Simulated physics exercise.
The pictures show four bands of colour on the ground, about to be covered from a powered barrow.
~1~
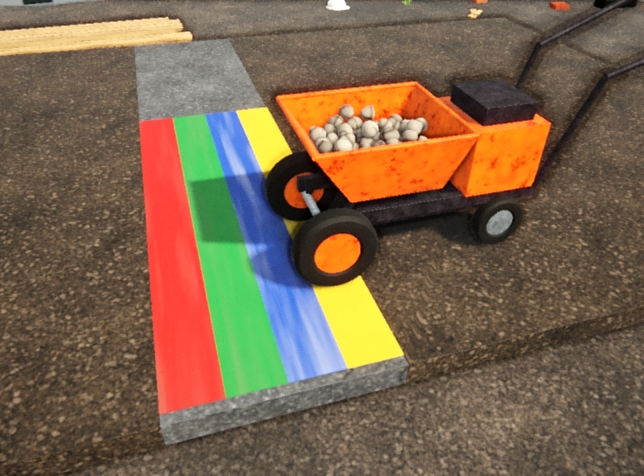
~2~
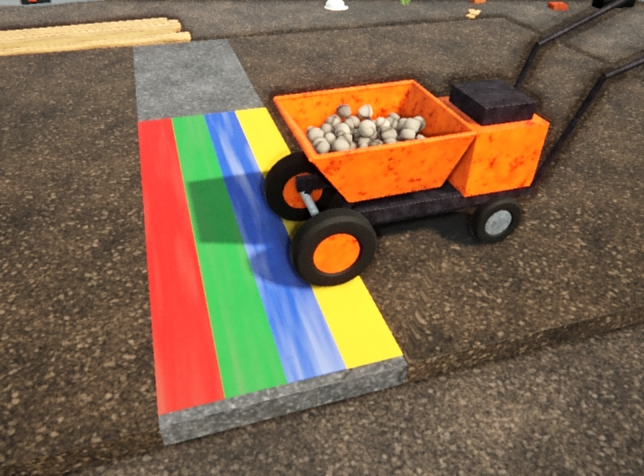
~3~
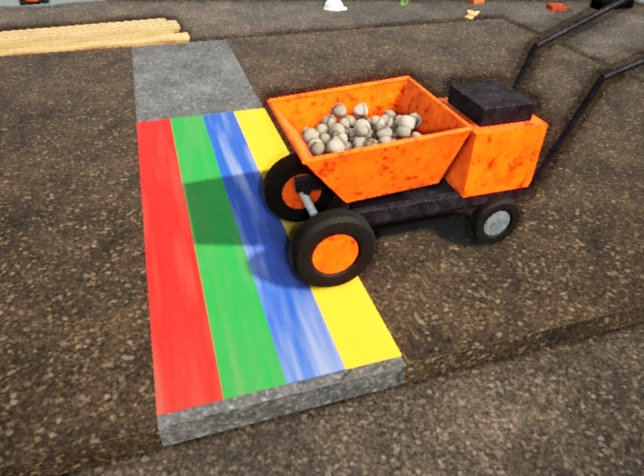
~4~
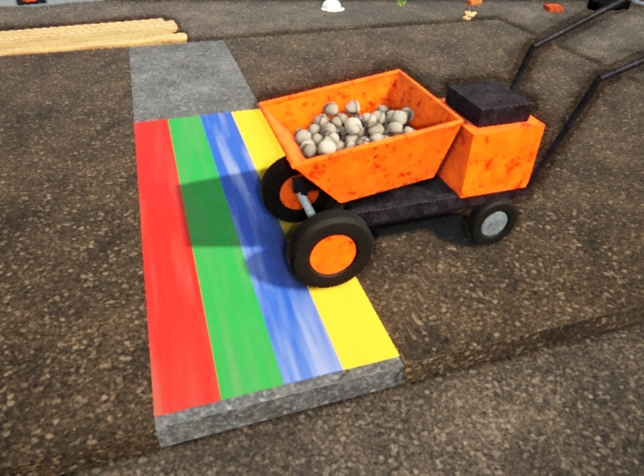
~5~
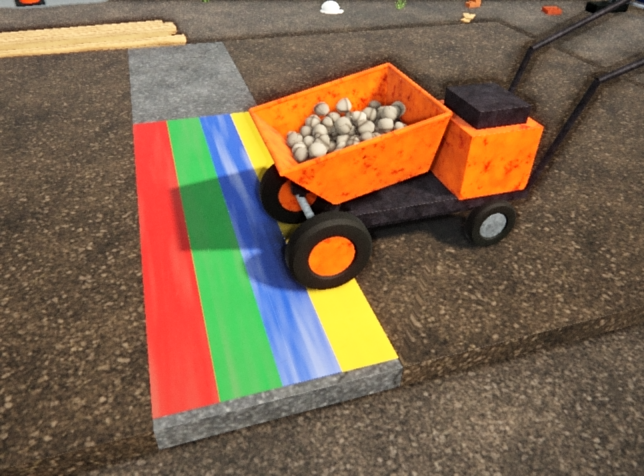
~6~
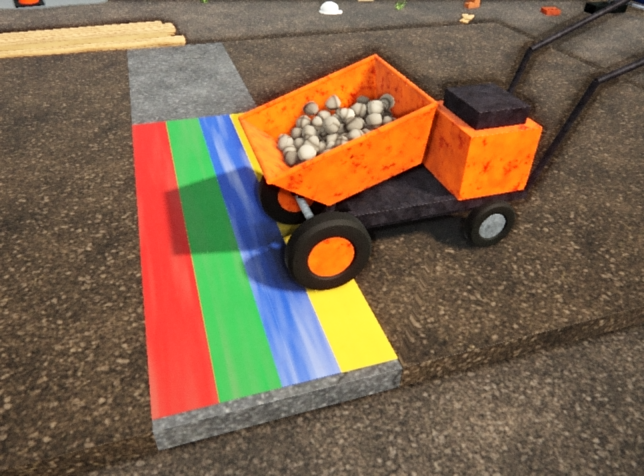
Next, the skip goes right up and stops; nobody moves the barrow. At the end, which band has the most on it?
The heap favours the red strip.
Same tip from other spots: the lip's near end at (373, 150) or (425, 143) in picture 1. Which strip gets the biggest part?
At the first place green, at the second that blue strip.
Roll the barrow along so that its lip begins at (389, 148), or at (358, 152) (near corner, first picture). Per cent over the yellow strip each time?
Near 0 % and 0 %.
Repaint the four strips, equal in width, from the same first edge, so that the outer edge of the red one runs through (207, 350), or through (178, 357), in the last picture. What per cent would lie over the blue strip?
The first gives 0 %, the second 0 %.
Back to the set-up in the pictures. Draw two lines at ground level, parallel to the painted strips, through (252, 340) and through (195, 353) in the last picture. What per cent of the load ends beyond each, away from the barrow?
The first gives 100 %, the second 70 %.
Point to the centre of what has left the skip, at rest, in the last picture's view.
Around (160, 275).
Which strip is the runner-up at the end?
Second comes green.
Just after the last frame, skip tipped steeply; every one in the skip.
A moment on, skip tipped right over; the larger part in the skip; about a tenth over the green strip; about a tenth over the red strip.
Further on, skip tipped right over; about a tenth in the skip; about a tenth over the green strip; roughly half over the red strip; roughly a quarter off the paint.
When it is over, skip tipped right over; not one over the yellow strip; not one over the blue strip; roughly a quarter over the green strip; roughly half over the red strip; roughly a quarter off the paint.
